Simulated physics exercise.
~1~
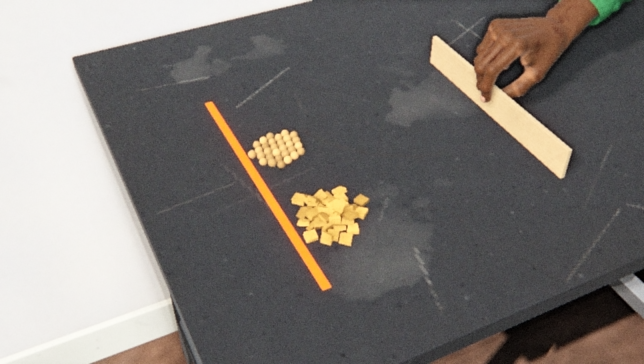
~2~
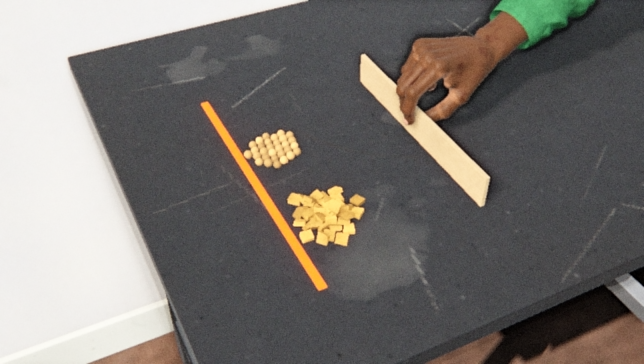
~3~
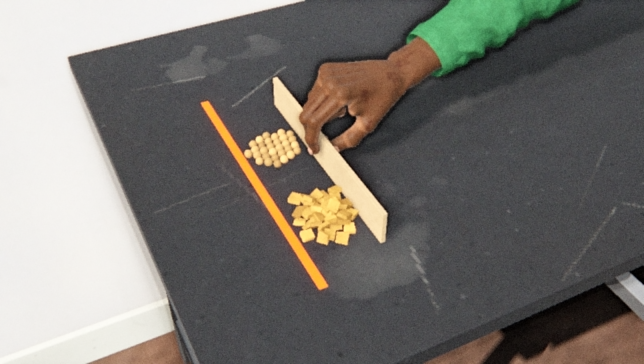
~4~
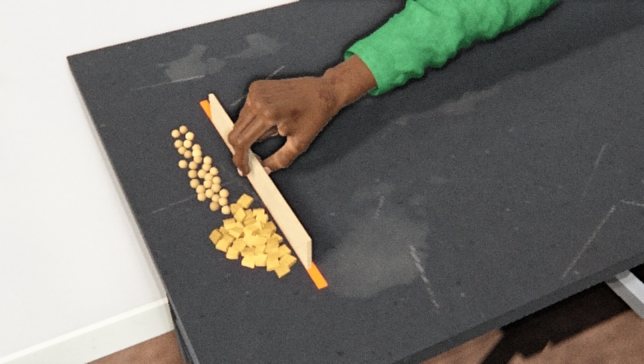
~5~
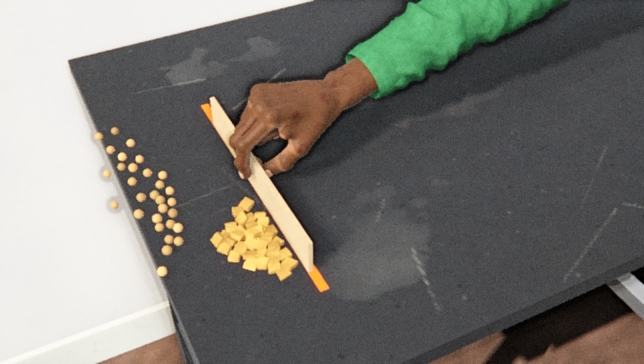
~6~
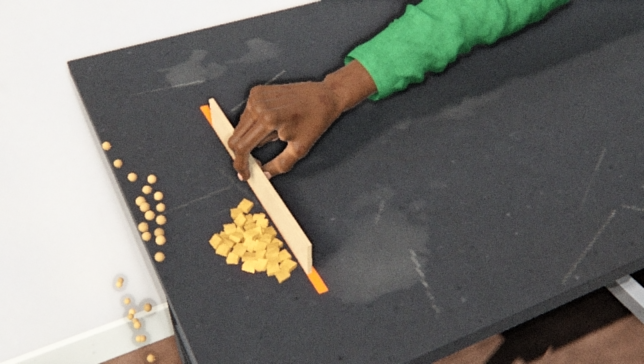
In this clip, a hand in a green sleeve sweeps a pale card leftward across a dark table, pushing small round balls and yellow square pieces before stopping at an orange strip. The squares stay on the table, while the balls roll onward and some drop over the edge.
